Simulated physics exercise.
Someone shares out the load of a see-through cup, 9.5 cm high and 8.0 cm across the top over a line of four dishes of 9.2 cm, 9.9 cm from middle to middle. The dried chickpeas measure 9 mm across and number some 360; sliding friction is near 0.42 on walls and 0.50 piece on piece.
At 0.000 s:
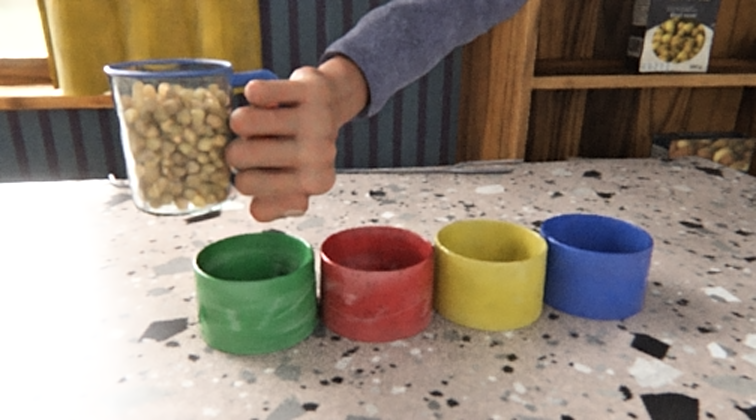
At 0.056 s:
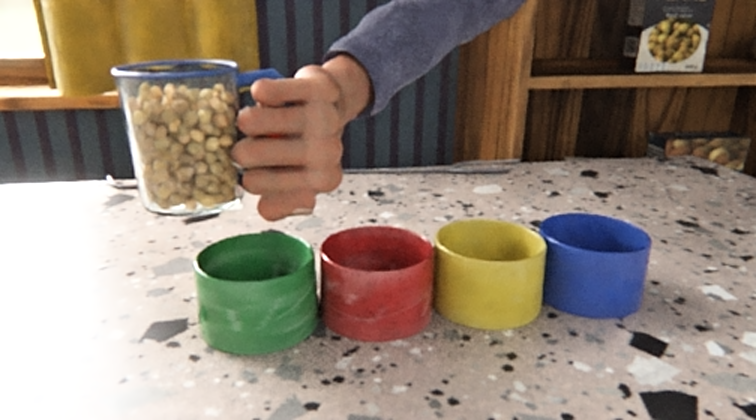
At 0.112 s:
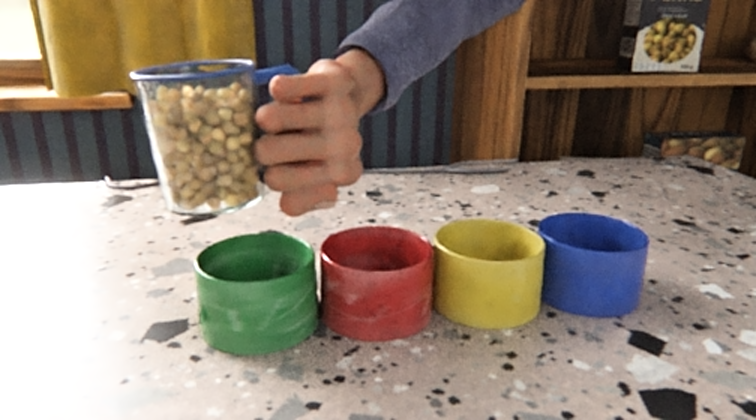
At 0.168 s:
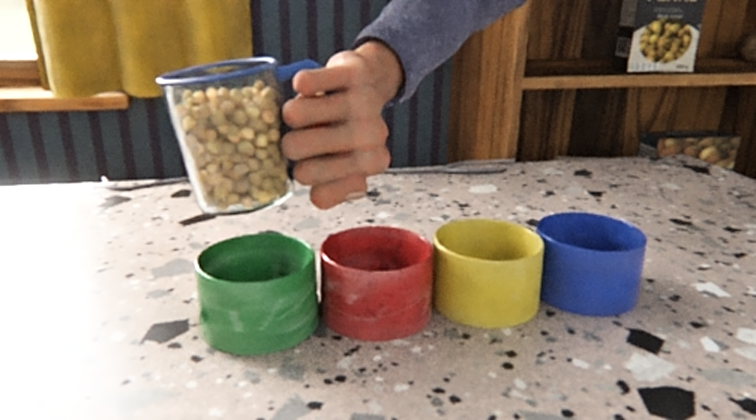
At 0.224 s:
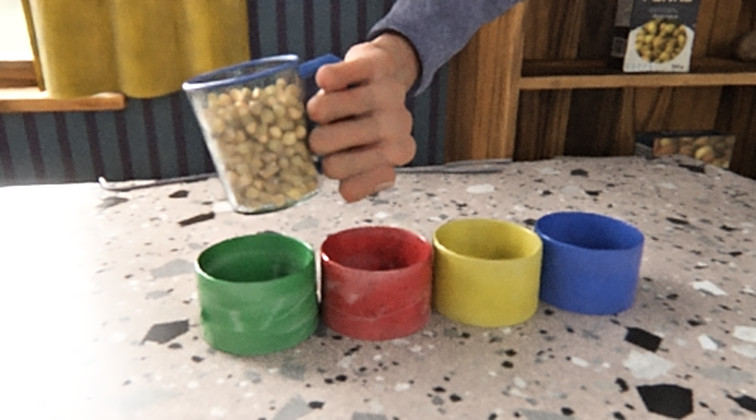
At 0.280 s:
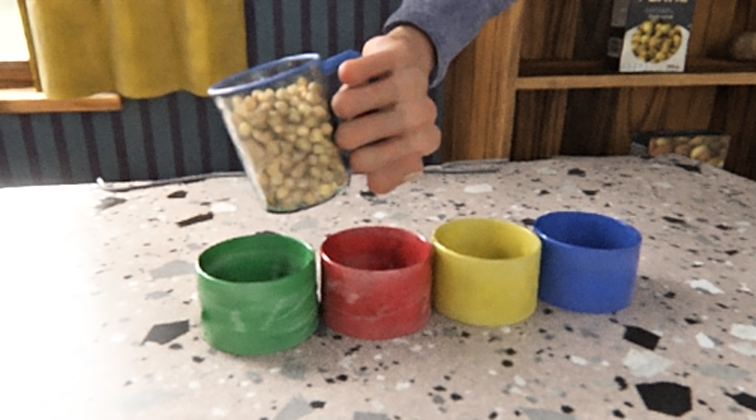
On a speckled tabletop, a hand moving a clear cup of dried chickpeas rightward above four coloured dishes, tilting it slightly.
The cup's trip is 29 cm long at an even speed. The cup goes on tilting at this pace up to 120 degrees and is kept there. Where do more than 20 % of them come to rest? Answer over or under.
Red dish: Under; blue dish: Under; green dish: Under; yellow dish: Over; on the counter: Under.
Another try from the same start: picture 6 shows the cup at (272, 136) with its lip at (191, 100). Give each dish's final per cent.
Red 0, blue 0, green 0, yellow 90.
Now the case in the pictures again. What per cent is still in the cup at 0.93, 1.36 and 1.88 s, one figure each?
About 100, 95, 15.
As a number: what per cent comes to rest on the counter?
About 5 per cent.
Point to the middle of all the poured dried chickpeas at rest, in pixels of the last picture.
Around (476, 267).
After 0.93 s, tilt 65 degrees; cup holds 100 %.
After 1.36 s, tilt 97 degrees; cup holds 95 %.
Then, at 1.88 s, tilt 120 degrees; cup holds 15 %, yellow 80 %.
By 2.7 s all is still; red 0 %, blue 0 %, green 0 %, yellow 95 %, counter 5 %.
